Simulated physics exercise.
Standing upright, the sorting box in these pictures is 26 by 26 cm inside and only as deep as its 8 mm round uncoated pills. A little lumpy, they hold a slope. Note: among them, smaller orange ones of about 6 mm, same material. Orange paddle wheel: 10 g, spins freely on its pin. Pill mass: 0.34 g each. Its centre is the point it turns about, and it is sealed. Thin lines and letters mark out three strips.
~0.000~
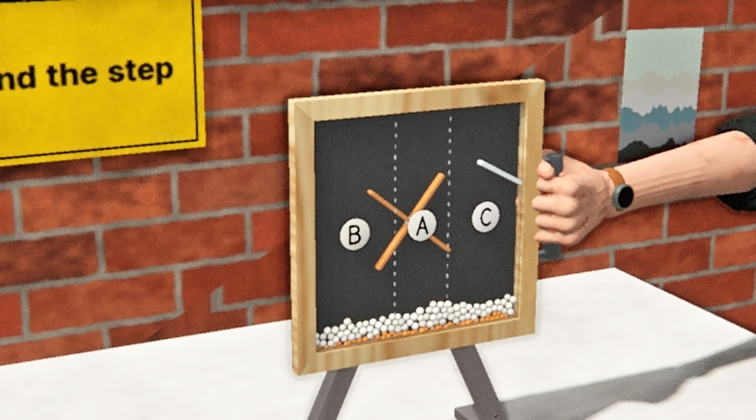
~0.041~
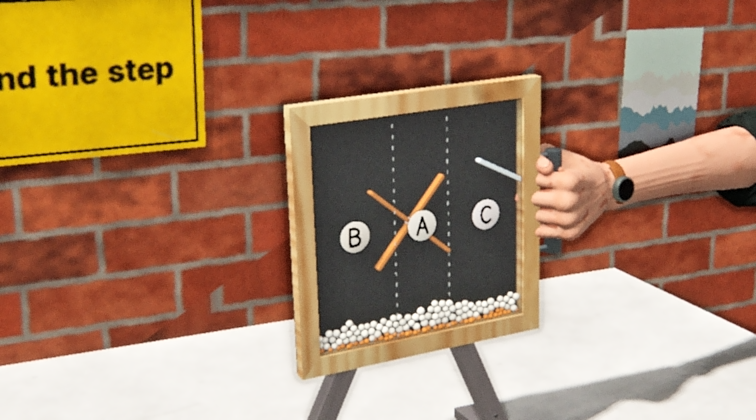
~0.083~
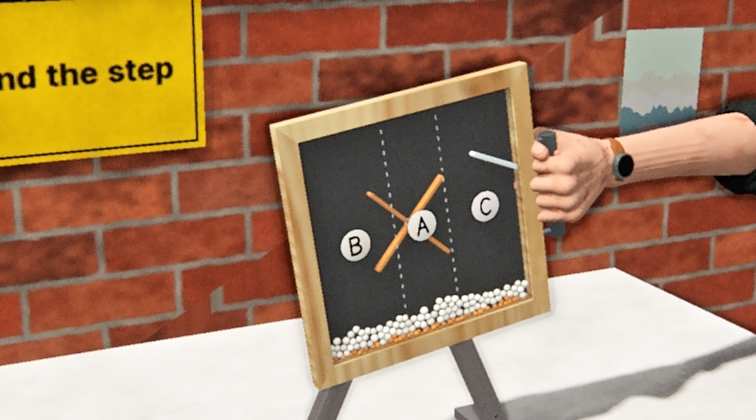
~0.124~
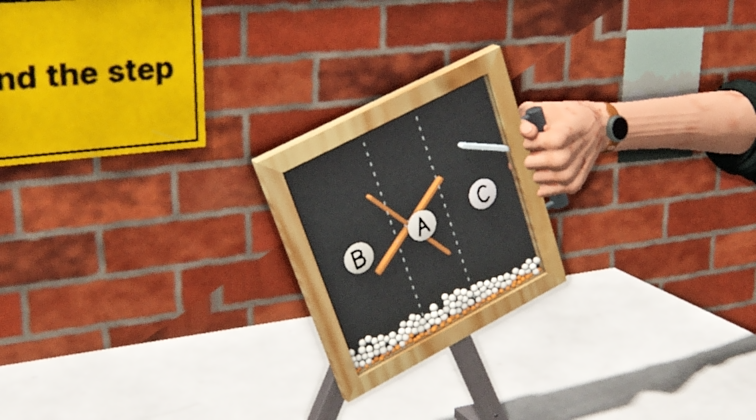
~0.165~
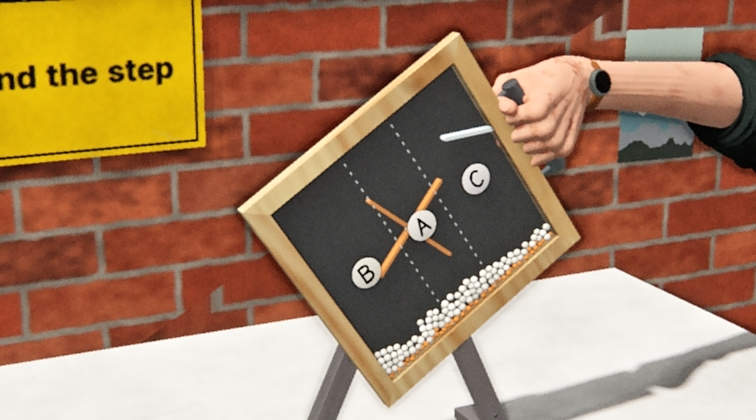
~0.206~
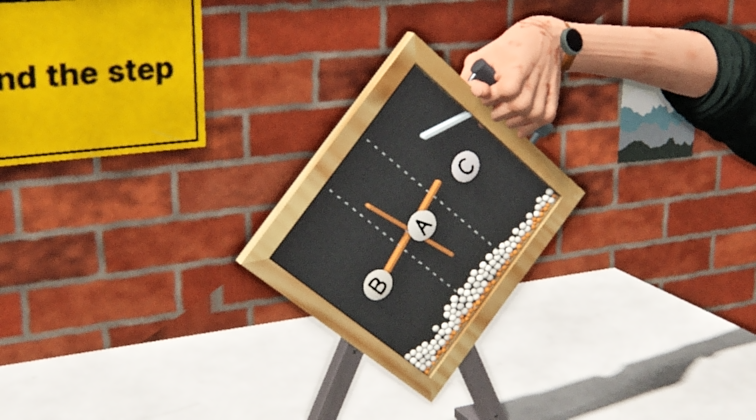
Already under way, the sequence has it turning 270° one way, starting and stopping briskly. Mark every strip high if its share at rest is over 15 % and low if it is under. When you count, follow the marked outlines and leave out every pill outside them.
Shares at rest: Strip A low, strip B low, strip C high.
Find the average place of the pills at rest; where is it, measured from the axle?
Offset approx. 5 cm right, 11 cm below.
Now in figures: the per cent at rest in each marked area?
Strip A holds 0, strip B holds 0 and strip C holds 100.
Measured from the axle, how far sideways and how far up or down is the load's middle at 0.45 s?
Position estimate: Right 10 cm, above 3 cm.
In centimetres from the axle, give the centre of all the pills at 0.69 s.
I'd put it near 4 centimetres to the right and 2 centimetres below.
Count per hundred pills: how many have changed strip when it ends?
65 per cent.
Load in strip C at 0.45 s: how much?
Roughly 15 %.
By 0.45 s, it stands 136° anticlockwise; the pills' middle is 10 cm right of and 3 cm above the centre; A 15 %, B 70 %, C 15 %.
By 0.69 s, it has come round 223° anticlockwise; the pills' middle is 4 cm right of and 2 cm below the centre; A 25 %, B 50 %, C 25 %.
By 0.89 s, it has come round 270° anticlockwise; the pills' middle is 6 cm right of and 6 cm below the centre; A 10 %, B 15 %, C 70 %.
All still by 4.8 s, it has come round 270° anticlockwise; A 0 %, B 0 %, C 100 %.
